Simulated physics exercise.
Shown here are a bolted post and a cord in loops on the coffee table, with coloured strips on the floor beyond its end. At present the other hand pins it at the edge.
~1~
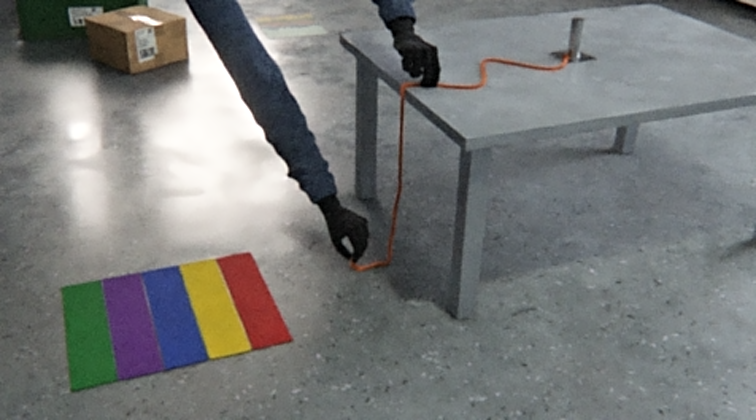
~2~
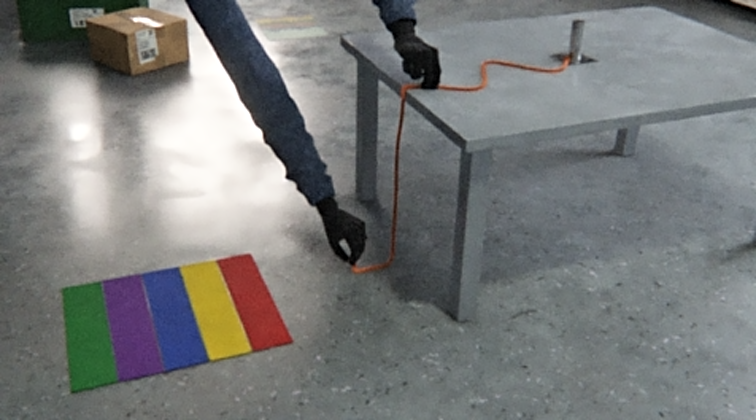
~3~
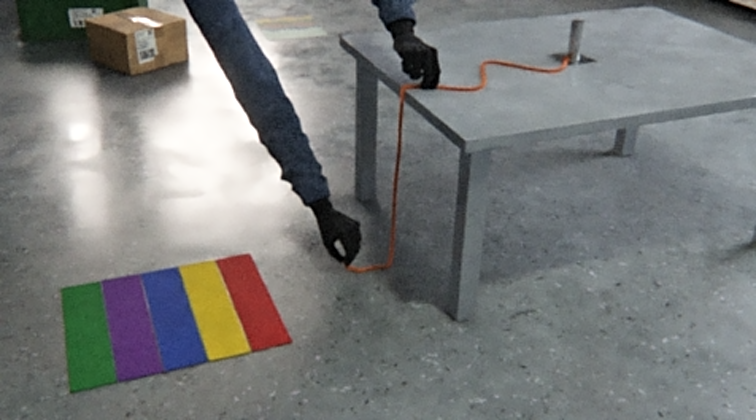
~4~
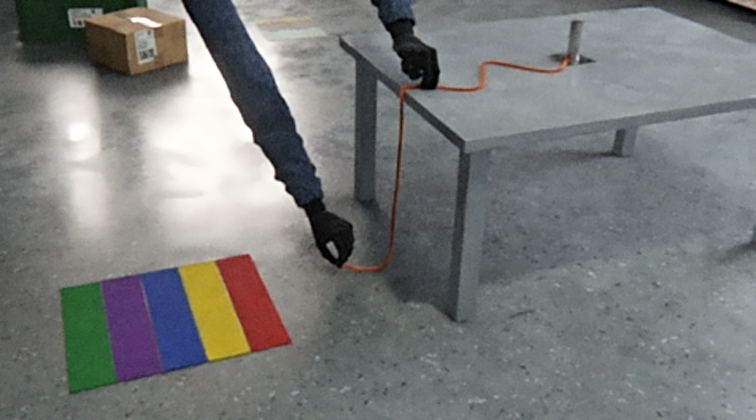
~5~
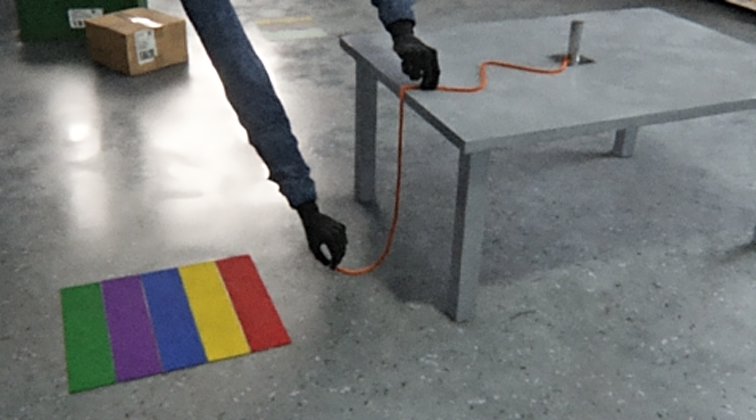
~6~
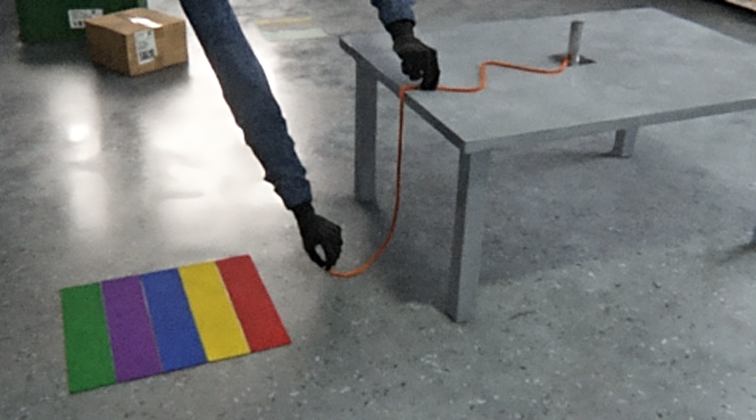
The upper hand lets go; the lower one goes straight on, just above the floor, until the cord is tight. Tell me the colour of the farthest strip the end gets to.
The farthest it gets is purple.
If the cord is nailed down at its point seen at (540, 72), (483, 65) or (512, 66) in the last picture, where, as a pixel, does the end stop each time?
Those spots come out as (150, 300), (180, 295) and (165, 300).
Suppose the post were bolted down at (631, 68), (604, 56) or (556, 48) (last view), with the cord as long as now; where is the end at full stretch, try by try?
Try by try: (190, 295), (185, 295) and (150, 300).
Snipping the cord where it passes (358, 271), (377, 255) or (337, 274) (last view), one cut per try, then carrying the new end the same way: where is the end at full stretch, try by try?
The pixels are (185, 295), (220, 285) and (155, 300), in the order of the tries.
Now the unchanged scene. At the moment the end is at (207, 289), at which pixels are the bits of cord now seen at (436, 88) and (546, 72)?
First mark (384, 129), second mark (520, 65).
Soon after, end near (207, 289); over yellow.
After that, end near (158, 299); over blue.
At the stop, end near (129, 305); over purple. It gets as far as the purple strip.
